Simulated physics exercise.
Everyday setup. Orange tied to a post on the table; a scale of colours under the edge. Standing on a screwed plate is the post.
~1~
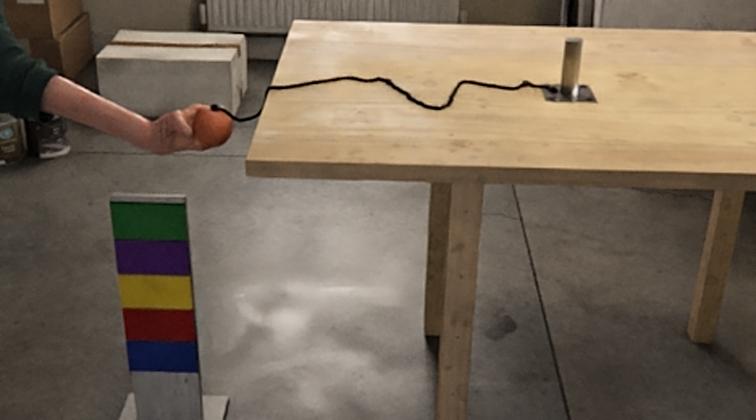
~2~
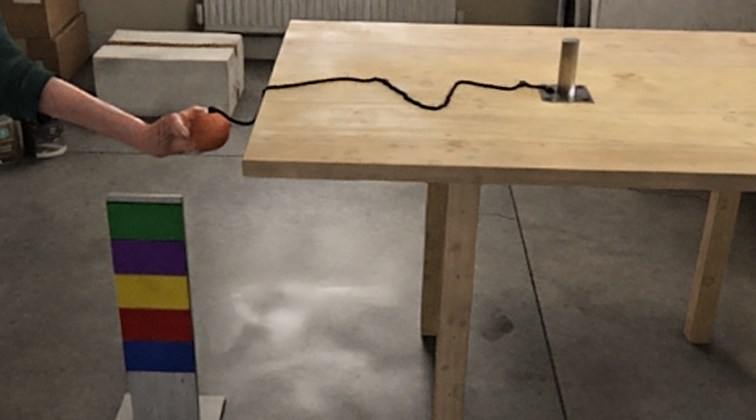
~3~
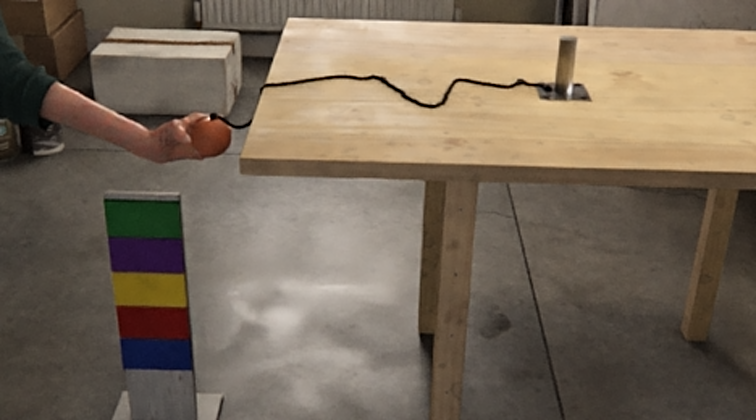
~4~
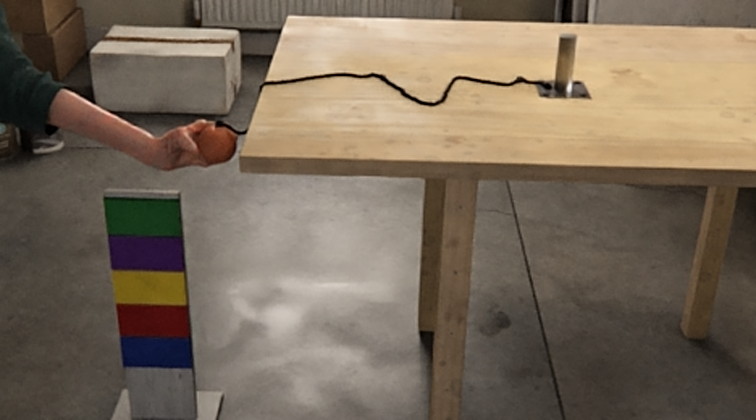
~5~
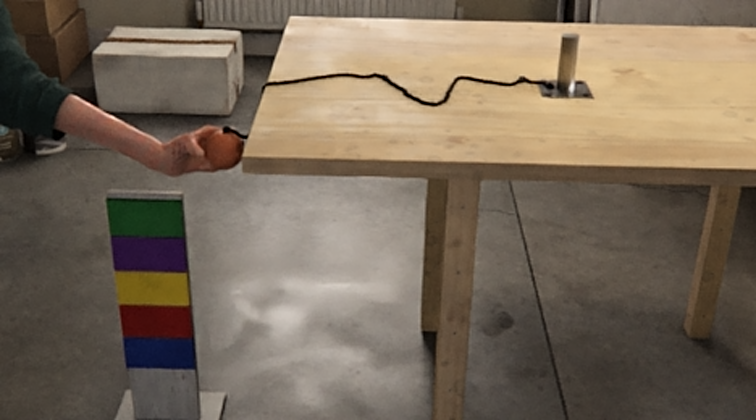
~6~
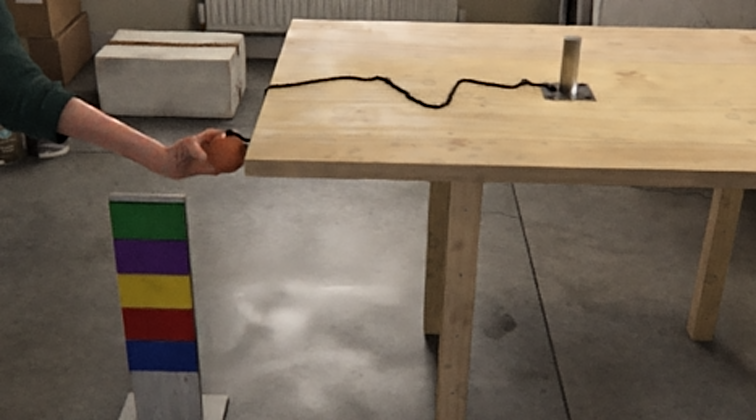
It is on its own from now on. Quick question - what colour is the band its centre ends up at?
It's the red band.
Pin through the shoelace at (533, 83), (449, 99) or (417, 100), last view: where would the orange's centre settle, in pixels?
Respectively (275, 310), (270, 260) and (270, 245).
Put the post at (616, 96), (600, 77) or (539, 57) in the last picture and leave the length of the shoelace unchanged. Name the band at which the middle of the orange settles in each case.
First try: Yellow; second try: Yellow; third try: Red.
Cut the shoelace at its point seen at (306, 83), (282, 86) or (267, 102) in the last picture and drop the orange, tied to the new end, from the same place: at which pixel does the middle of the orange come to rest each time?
Close to (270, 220) first, close to (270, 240) next, and close to (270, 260) last.
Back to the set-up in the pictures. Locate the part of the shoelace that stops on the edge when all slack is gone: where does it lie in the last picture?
Roughly (398, 87).
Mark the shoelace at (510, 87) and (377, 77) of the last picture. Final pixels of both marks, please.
The first settles around (472, 90), the second around (268, 135).
Soon after, orange near (239, 304); level with yellow.
Then, orange near (299, 303); level with yellow.
Further on, orange near (265, 320); level with red.
At rest, orange near (277, 322); level with red. Its middle rests at the red band.
